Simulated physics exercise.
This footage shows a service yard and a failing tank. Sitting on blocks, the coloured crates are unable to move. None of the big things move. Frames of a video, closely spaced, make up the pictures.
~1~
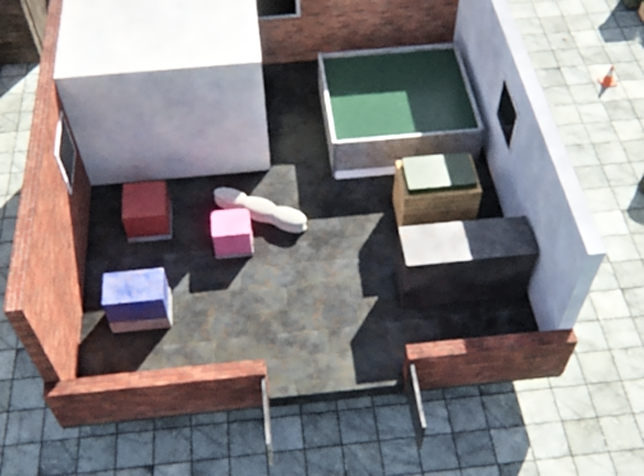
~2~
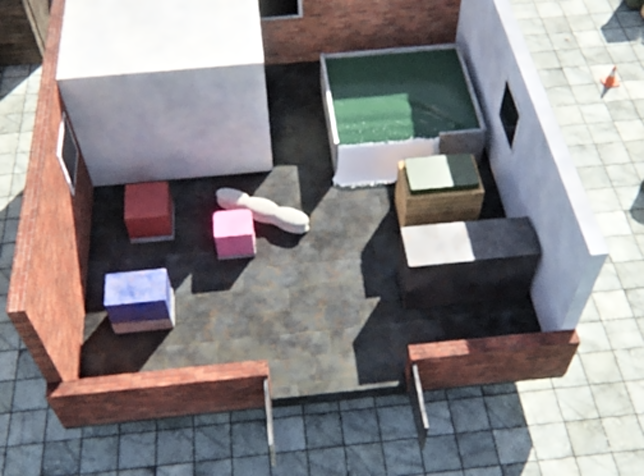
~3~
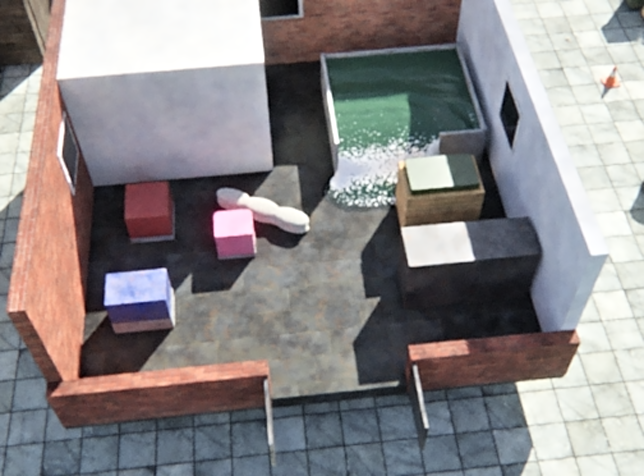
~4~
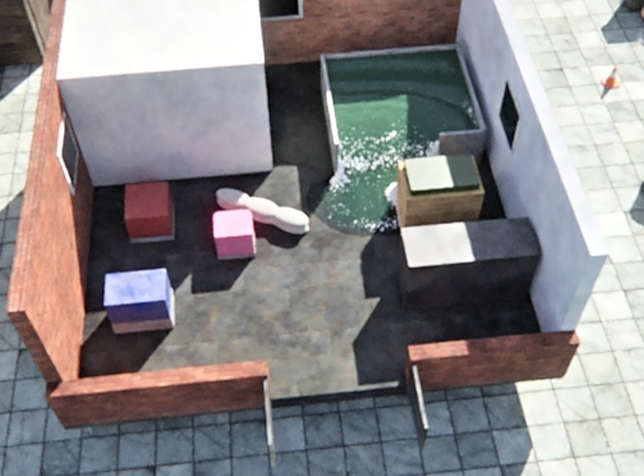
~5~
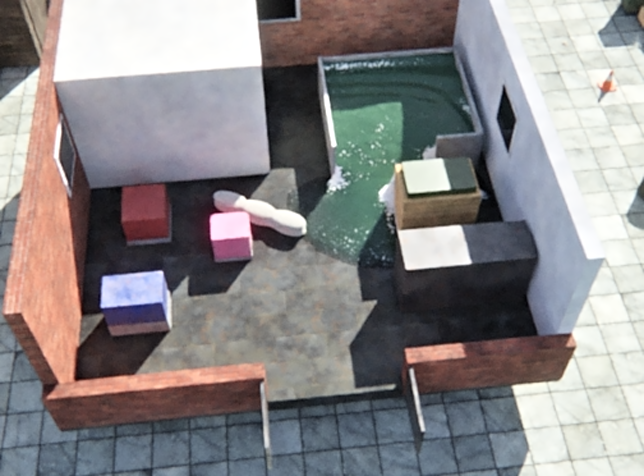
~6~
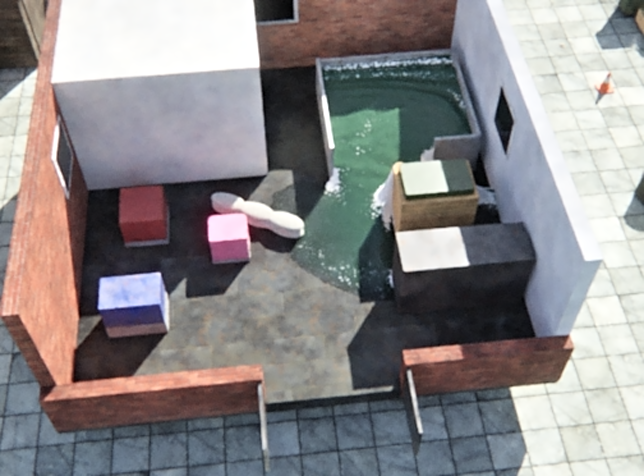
In a brick-walled yard with red, blue and pink crates, green water sat still in an open tank, then burst through its near side, foamed past a wooden crate and spread across the dark floor.
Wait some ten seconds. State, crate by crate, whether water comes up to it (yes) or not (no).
Blue crate - no; red crate - yes; pink crate - yes.
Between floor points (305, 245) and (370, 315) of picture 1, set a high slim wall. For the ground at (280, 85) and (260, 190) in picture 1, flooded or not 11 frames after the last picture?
Untouched, reached.
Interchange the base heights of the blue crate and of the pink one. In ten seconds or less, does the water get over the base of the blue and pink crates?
Result - blue: Hit; pink: Untouched.
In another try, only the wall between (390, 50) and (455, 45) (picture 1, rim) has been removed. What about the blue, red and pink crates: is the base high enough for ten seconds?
Blue crate is not reached; red crate is not reached; pink crate is not reached.
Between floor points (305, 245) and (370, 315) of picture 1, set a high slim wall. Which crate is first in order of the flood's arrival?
Looks like the pink one.
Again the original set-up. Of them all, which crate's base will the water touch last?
That one's the red one.
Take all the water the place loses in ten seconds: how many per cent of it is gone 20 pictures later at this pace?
That comes to 45 per cent, as I work it out.
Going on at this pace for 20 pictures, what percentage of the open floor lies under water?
Near 75 in a hundred.
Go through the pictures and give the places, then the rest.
Still water in the open tank at (398, 94), in the first picture.
Water pours out at (388, 158) and has run to (333, 180), in the second picture.
Water pours out at (388, 161) and has run to a hidden place, in the third picture.
Water pours out at (387, 162) and has run to a hidden place, in the fourth picture.
Water pours out at (385, 166) and has run to (353, 261), in the fifth picture.
The front is at (378, 296), out from the gap at (382, 167), in the sixth picture.
A moment on, water covers 35 % of the floor; the blue crate not reached, the red crate not reached, the pink crate not reached.
Next, water covers 55 % of the floor; the blue crate water round its plinth, the red crate not reached, the pink crate water round its plinth.
Then, water covers 75 % of the floor; the blue crate water round its plinth, the red crate water round its plinth, the pink crate water round its plinth.
Later, water covers 95 % of the floor; the blue crate water round its plinth, the red crate water round its plinth, the pink crate water round its plinth.
In the end, water covers 100 % of the floor; the blue crate stayed above the water, the red crate was topped, the pink crate was topped.
